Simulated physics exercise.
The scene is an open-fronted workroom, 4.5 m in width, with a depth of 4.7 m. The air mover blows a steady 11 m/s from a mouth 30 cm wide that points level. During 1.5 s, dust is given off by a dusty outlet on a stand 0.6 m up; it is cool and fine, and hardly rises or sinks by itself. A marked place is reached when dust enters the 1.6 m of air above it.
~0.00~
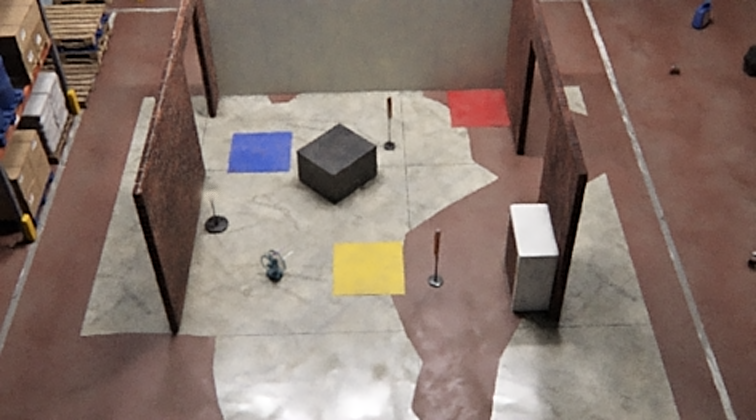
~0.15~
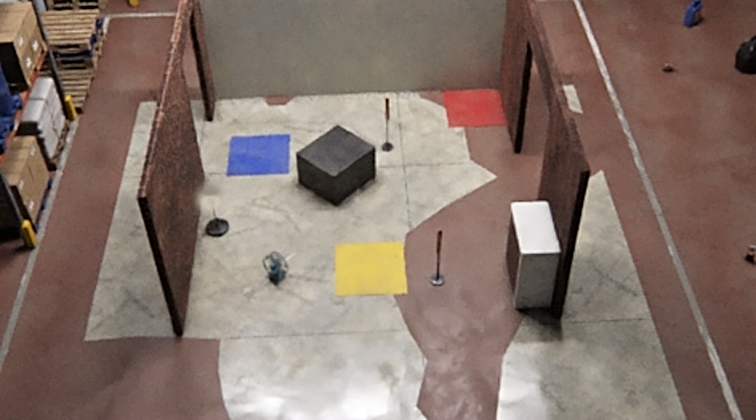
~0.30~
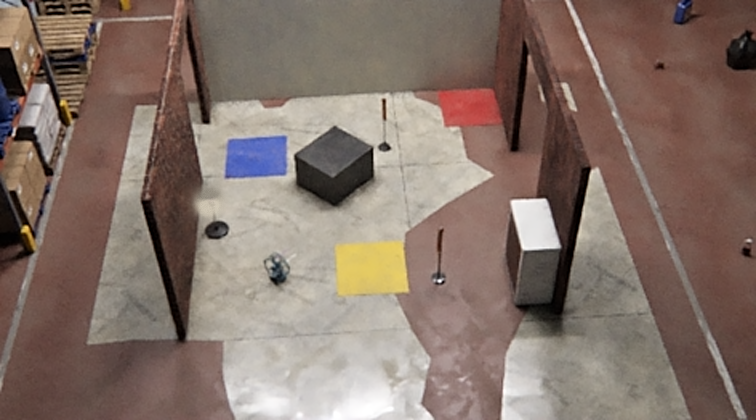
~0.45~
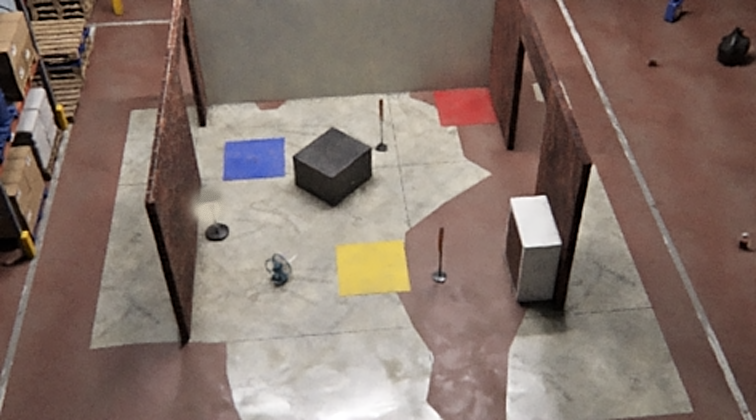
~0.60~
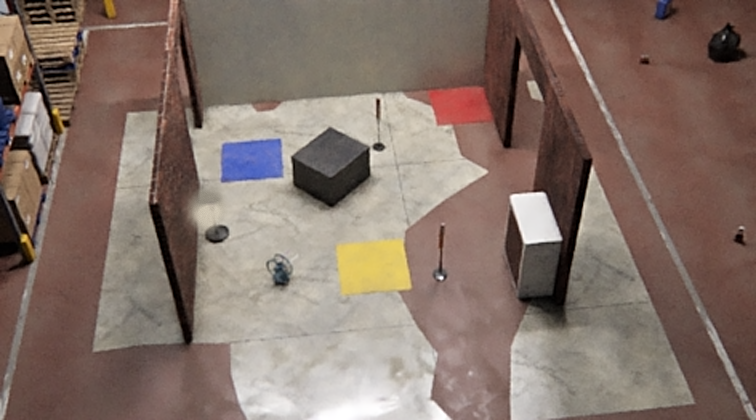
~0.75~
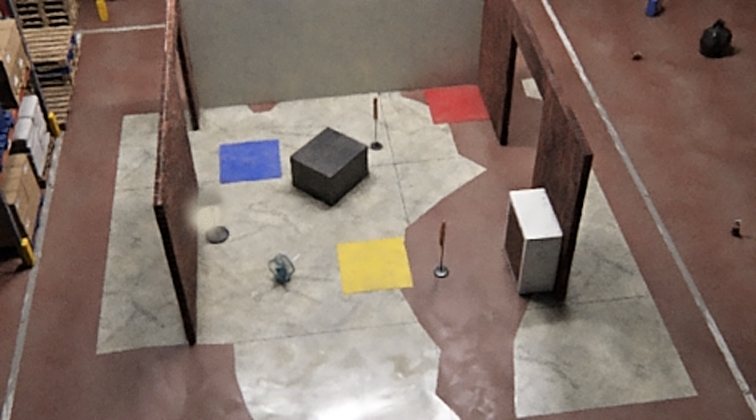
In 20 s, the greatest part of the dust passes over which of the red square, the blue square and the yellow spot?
Red.
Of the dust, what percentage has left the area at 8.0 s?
About 30 per cent.
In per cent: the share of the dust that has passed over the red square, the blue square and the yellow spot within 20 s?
Around 60 % for red, 2 % for blue, 10 % for yellow.
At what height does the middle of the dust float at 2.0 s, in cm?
I'd put it at around 80 cm up.
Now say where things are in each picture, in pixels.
In the first frame, the dust is thickest near (211, 192), the dusty outlet on a stand stands at (212, 199) and the air mover is at (273, 263).
In the second frame, the dust is thickest near (210, 198), the blue square is centred on (259, 155), the yellow spot is centred on (370, 268) and the red square is centred on (475, 108).
In the third frame, the dust is thickest near (208, 202), a ribbon ends at (439, 252) and a ribbon ends at (384, 120).
In the fourth frame, the dust is thickest near (208, 205), the top of a packing case is at (332, 151) and the top of a machine is at (536, 221).
In the fifth frame, the dust is thickest near (207, 208).
In the sixth frame, the dust is thickest near (207, 210), a ribbon ends at (442, 245) and a ribbon ends at (376, 120).
By 2.0 s we count, 0 % has passed over the blue square, 0 % over the yellow spot and 0 % over the red square, with 100 % still about or yet to come, and the middle of the rest is near (206, 230).
By 4.0 s we count, 0 % has passed over the blue square, 1 % over the yellow spot and 7 % over the red square, with 99 % still about or yet to come, and the middle of the rest is near (230, 261).
By 8.0 s we count, 0 % has passed over the blue square, 3 % over the yellow spot and 46 % over the red square, with 65 % still about or yet to come, and the middle of the rest is near (274, 279).
By 20.0 s we count, 2 % has passed over the blue square, 9 % over the yellow spot and 62 % over the red square, with 15 % still about or yet to come, and the middle of the rest is near (264, 241).
